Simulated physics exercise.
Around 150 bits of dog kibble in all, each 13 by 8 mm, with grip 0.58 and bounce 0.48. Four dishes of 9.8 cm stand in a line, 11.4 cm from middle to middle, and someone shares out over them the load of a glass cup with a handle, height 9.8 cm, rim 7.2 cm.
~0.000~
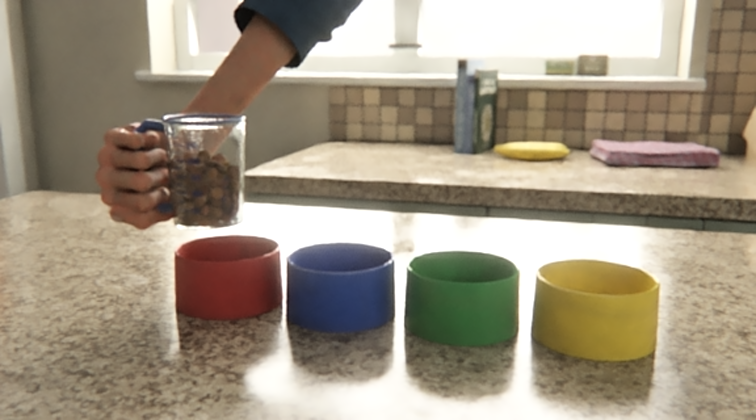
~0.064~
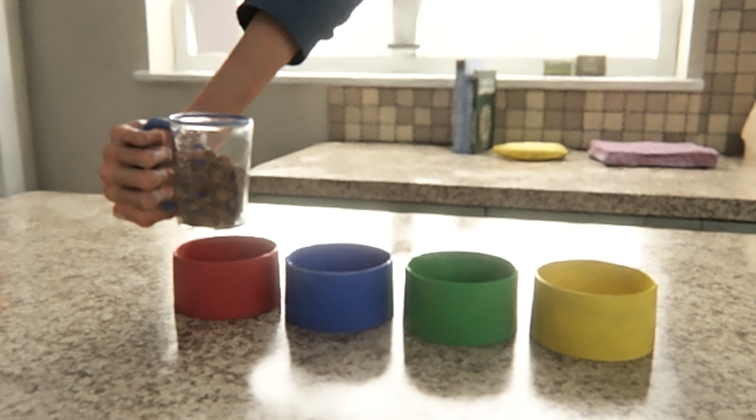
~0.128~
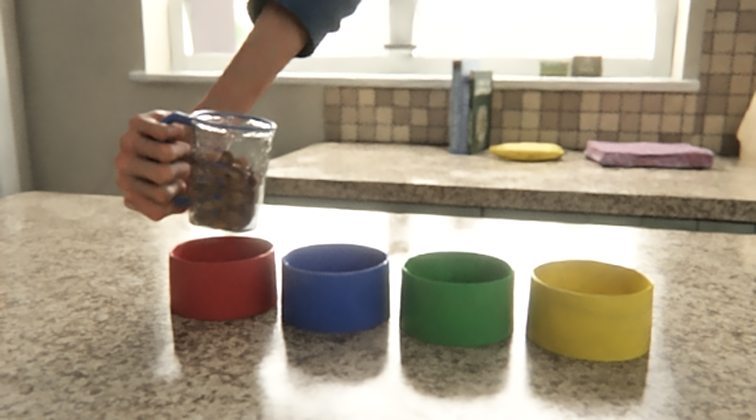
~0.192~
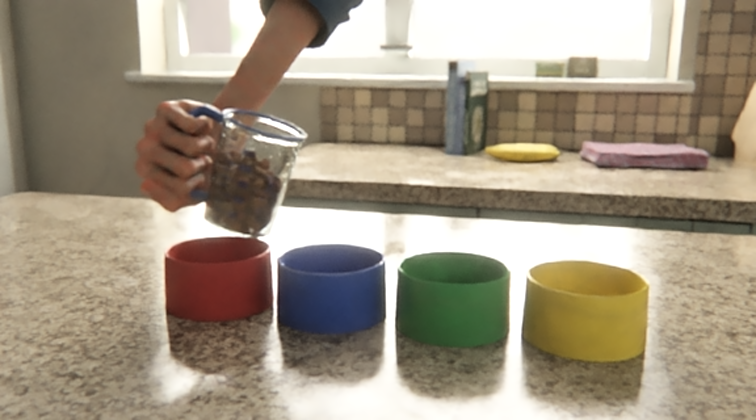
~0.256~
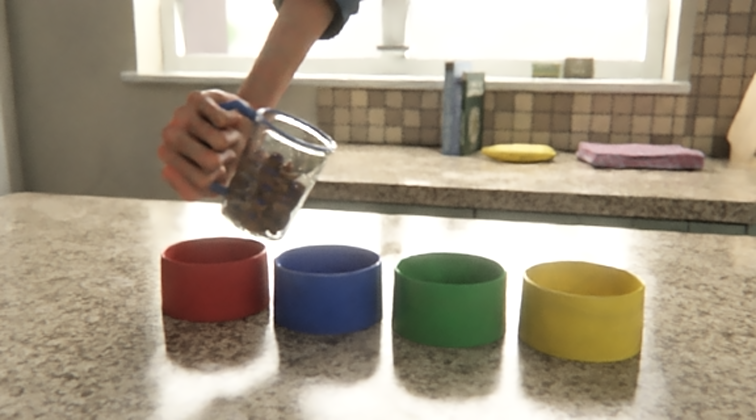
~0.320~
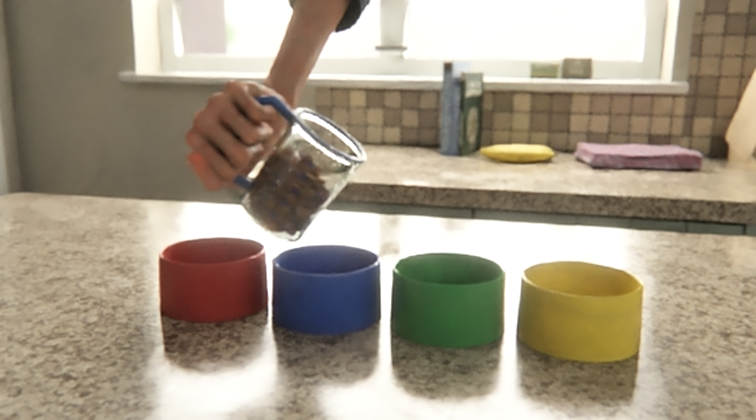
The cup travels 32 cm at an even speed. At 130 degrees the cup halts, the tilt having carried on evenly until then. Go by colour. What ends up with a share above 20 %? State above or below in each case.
In each case: Red below, blue below, green below, yellow above, counter below.
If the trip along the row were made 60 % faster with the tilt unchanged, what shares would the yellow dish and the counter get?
Yellow 90, counter 10.
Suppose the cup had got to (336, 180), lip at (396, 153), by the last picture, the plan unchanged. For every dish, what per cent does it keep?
Red 0, blue 0, green 0, yellow 100.
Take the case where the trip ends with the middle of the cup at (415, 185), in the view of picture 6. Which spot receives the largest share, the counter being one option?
Most goes to: Green.
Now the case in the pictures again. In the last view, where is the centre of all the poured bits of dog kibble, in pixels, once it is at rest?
Look around (589, 316) in the last picture.
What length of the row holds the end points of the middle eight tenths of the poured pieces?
It spans about 5 centimetres along the dishes.
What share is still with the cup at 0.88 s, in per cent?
Around 85 in a hundred.
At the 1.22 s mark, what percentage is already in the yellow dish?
Estimate: Near 95 %.
Then, at 0.66 s, tilt 82 degrees; cup holds 100 %.
After 0.88 s, tilt 112 degrees; cup holds 85 %, yellow 15 %.
After 1.22 s, tilt 130 degrees; cup holds 0 %, yellow 95 %.
At rest (1.7 s), red 0 %, blue 0 %, green 0 %, yellow 95 %, counter 5 %.
